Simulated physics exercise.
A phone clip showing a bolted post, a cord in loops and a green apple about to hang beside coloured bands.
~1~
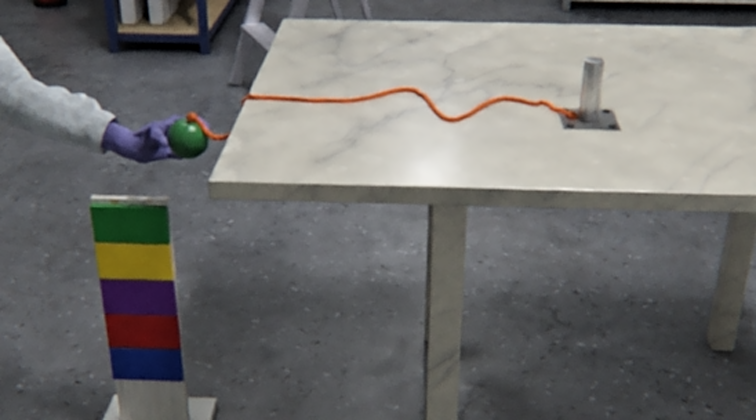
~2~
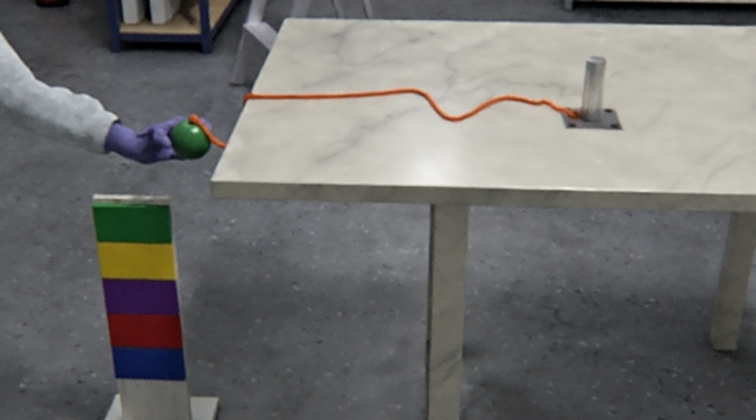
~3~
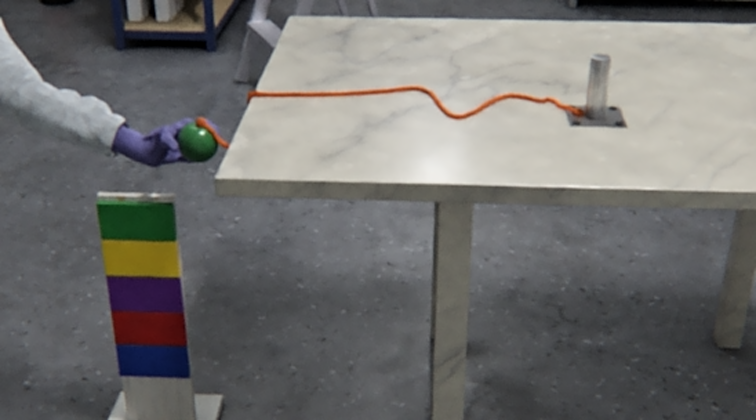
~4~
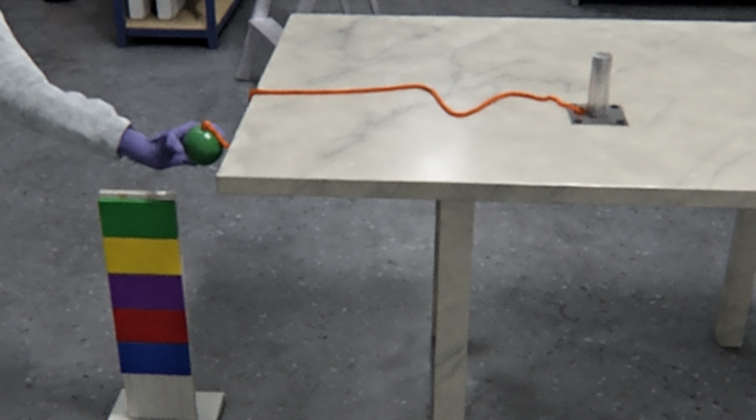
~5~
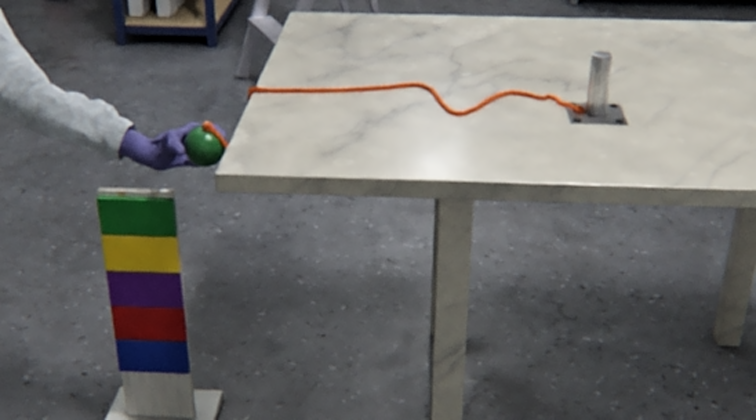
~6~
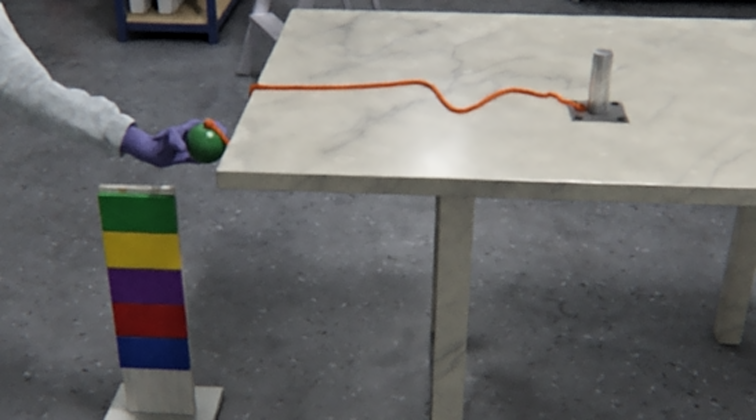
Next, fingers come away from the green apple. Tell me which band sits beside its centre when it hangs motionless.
The purple one sits beside it.
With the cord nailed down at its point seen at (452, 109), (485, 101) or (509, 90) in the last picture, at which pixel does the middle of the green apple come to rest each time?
Per try (px, approx.): (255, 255); (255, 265); (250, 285).
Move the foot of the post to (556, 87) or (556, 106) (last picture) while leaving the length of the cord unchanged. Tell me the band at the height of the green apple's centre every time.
Answer, in order: Red, red.
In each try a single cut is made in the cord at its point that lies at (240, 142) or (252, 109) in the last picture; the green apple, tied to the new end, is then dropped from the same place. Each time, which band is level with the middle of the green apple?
Yellow; green.
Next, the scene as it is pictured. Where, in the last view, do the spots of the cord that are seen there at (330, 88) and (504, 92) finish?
First: (255, 122). Second: (474, 102).
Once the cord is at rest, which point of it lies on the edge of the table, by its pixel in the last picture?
That spot lies near (360, 87).
Soon after, apple near (221, 289); level with purple.
Then, apple near (304, 289); level with purple.
Further on, apple near (241, 294); level with purple.
At rest, apple near (261, 297); level with purple. Its middle rests at the purple band.
